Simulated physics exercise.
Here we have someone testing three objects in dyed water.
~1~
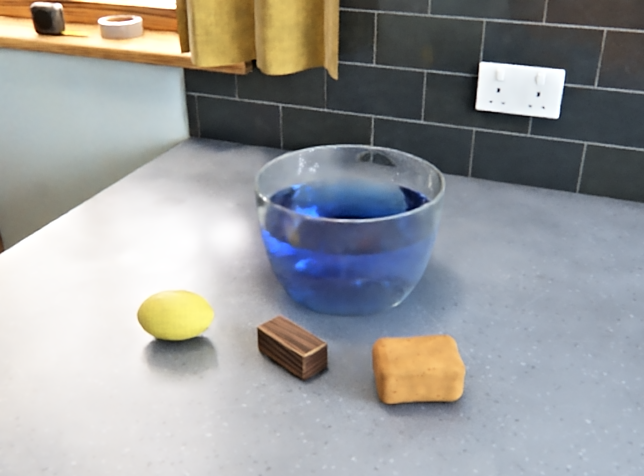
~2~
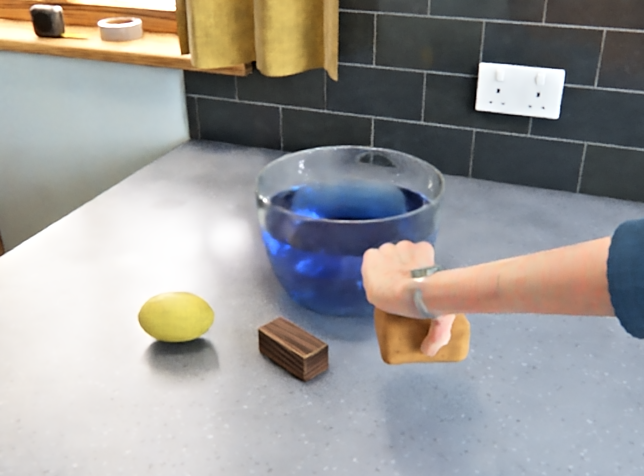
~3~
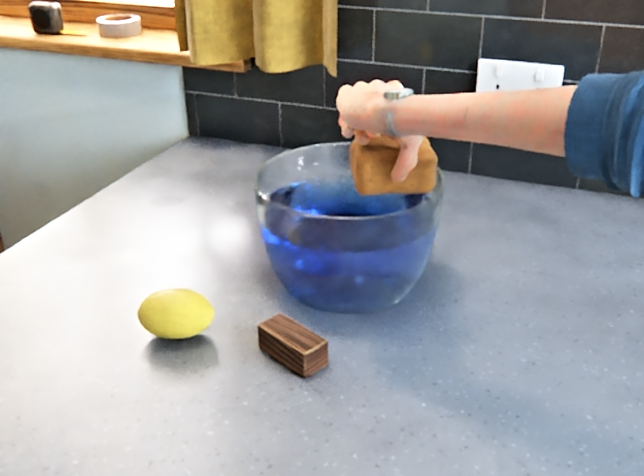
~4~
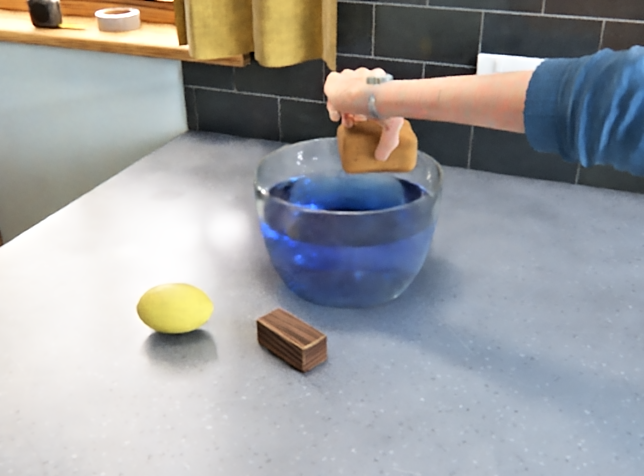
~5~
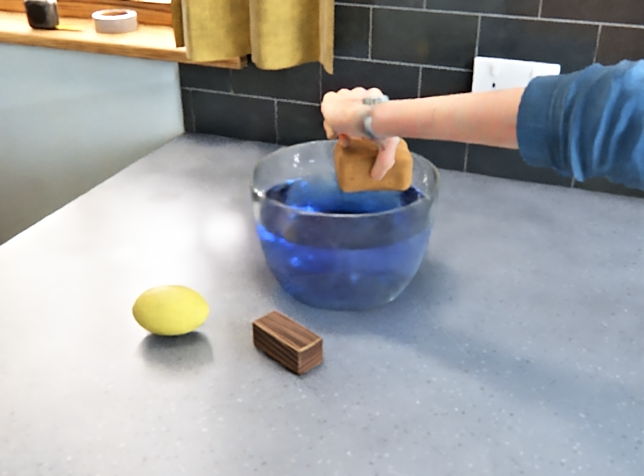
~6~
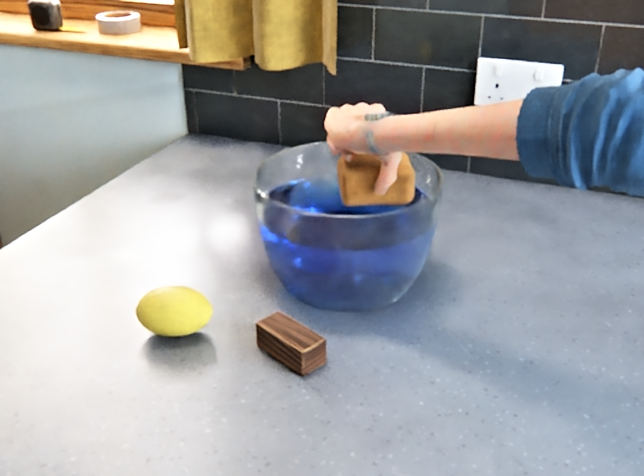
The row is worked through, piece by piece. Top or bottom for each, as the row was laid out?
The left one bobs on top, the middle one bobs on top, the right one bobs on top.
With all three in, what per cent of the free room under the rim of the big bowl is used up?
Some 16 per cent.
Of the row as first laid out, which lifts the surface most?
The one on the left.
Shortly, the bread roll bobs at the top.
Then, the wooden block bobs at the top.
At the finish, the lemon bobs at the top; afloat, lemon, wooden block and bread roll.
